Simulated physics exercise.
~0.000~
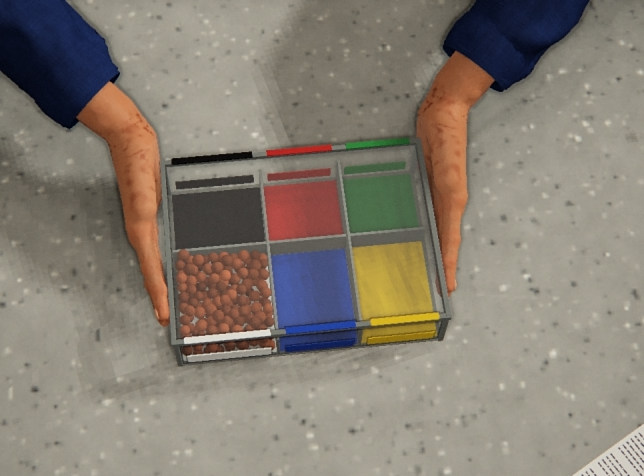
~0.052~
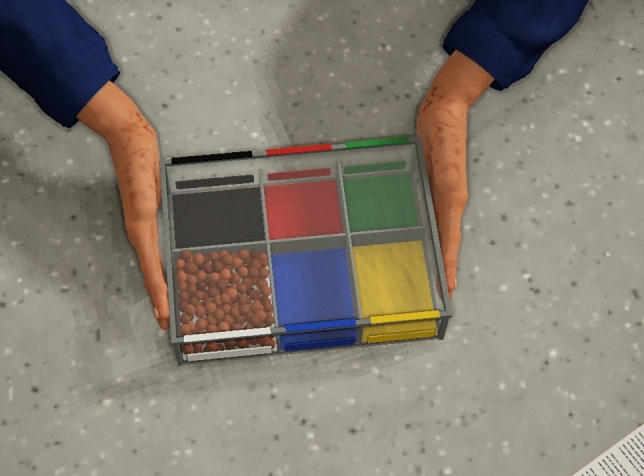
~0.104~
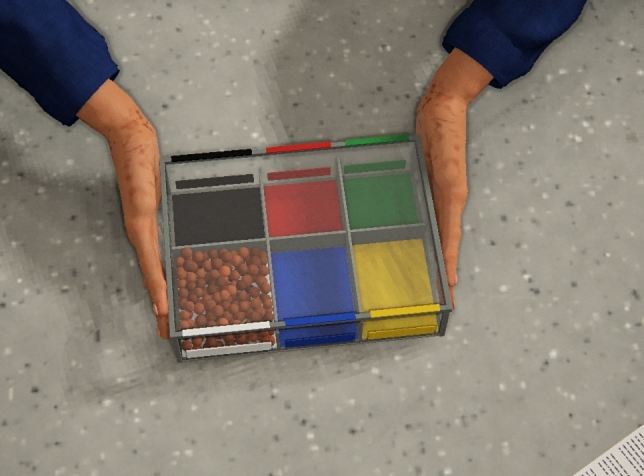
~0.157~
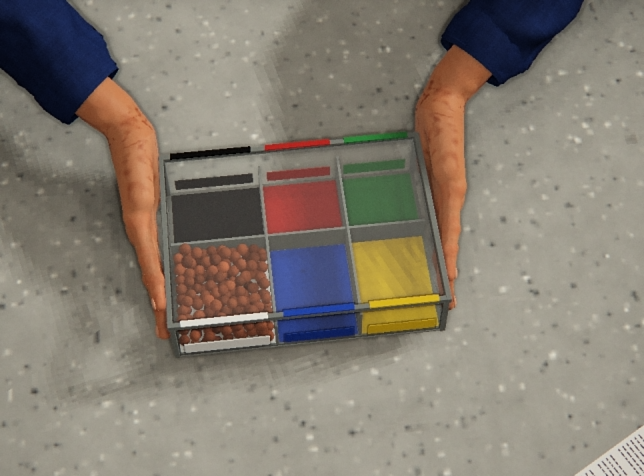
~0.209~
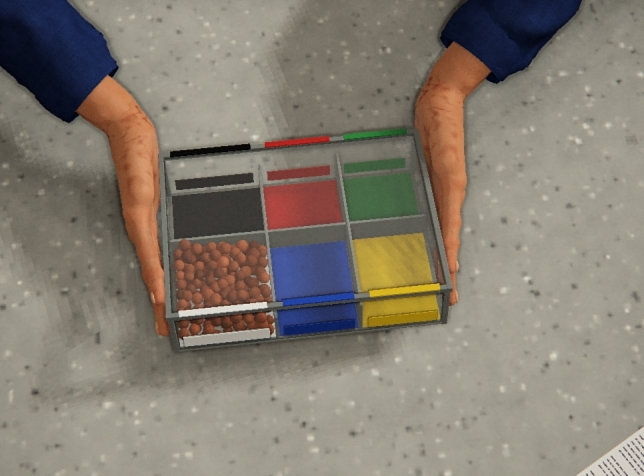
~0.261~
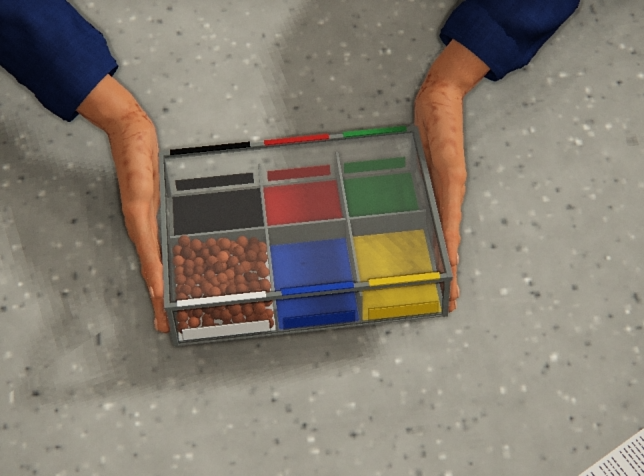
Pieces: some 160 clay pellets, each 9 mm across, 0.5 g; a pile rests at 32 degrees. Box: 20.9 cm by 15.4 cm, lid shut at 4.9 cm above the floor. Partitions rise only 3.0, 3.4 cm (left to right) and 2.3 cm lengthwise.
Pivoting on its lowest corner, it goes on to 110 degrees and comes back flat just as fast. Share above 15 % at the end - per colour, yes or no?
Red no, blue no, green no, yellow no, white no, black yes.
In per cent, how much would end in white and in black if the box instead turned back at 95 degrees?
White 15 %, black 80 %.
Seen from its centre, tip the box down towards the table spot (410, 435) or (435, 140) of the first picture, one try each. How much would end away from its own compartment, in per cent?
That would be close to 10 per cent, then close to 85 per cent.
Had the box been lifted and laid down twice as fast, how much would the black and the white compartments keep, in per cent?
In that case black keeps 85 per cent while white keeps 5 per cent.
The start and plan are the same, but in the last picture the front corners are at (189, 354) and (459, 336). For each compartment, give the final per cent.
Red 0, blue 5, green 0, yellow 5, white 90, black 0.
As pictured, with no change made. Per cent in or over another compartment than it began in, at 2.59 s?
Approx. 100 in a hundred.
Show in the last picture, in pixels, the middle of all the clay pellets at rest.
Close to pixel (213, 207).
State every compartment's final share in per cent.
Red 10; blue 0; green 0; yellow 0; white 0; black 90 (in a hundred).
Then, at 1.66 s, tilt 110 degrees; red 5 %, white 20 %, black 75 %.
Then, at 2.59 s, tilt 50 degrees; red 10 %, black 90 %.
After 3.52 s, tilt 0 degrees; red 10 %, black 90 %.
At rest (4.1 s), red 10 %, blue 0 %, green 0 %, yellow 0 %, white 0 %, black 90 %.
